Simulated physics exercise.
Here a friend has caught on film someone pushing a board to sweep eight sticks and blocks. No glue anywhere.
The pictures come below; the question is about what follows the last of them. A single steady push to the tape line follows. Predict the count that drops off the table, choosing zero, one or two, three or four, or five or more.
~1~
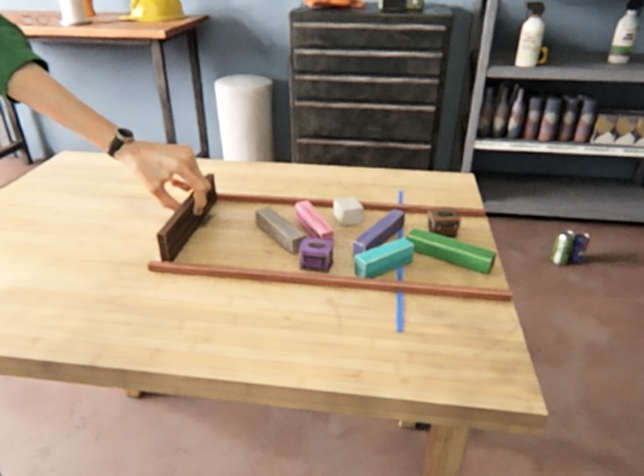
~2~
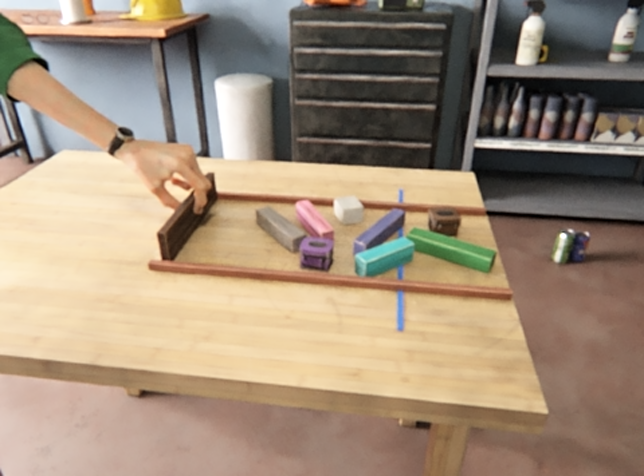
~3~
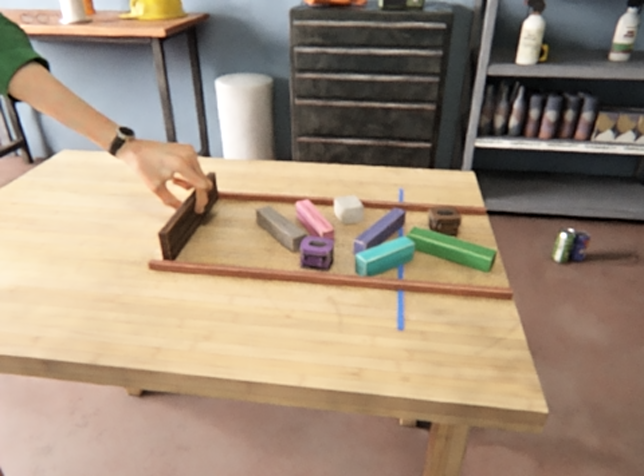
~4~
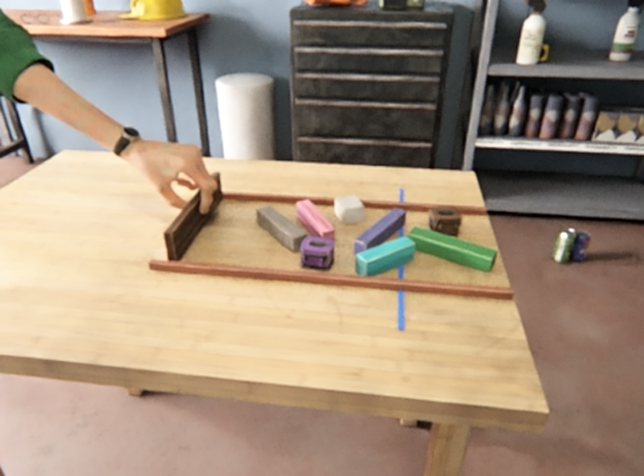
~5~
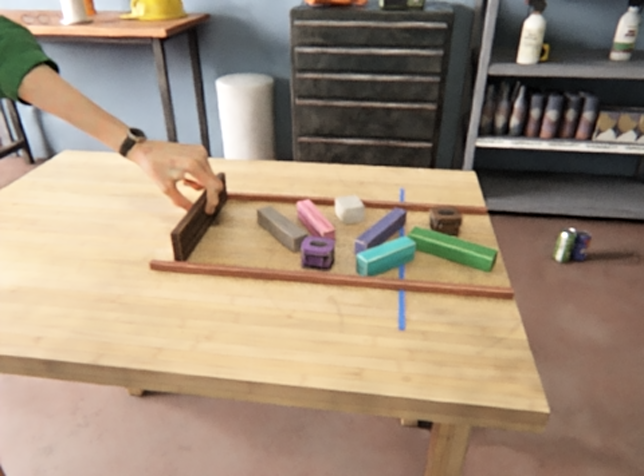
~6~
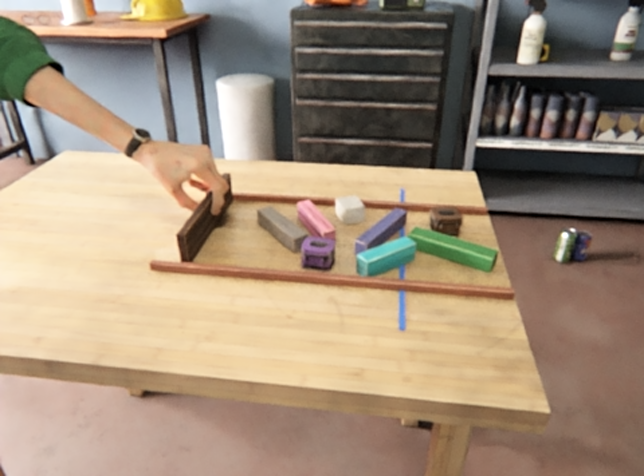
It sends over the edge not one piece.
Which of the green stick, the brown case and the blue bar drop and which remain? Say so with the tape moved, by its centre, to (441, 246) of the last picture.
The green stick topples off, the brown case topples off, and the blue bar stays put.
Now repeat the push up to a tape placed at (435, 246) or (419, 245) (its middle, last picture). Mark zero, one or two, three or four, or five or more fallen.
Falls: One to two, then 1 or 2.
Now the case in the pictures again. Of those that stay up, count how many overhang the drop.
So the number is 2.
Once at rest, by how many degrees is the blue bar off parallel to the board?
Near 25 degrees.
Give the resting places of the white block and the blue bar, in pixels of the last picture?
The white block ends at (443, 214) and the blue bar at (450, 240).
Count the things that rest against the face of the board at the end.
Contact count: 2.
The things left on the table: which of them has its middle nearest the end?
It's the green stick.
Early on, none off yet; green stick at rest near (451, 249); brown case at rest near (445, 221); turquoise stick at rest near (386, 257).
A while later, none off yet; green stick travelled a little near (471, 252); brown case travelled a little near (458, 222); turquoise stick travelled a little near (422, 260).
Finally, the number that fall off is zero.
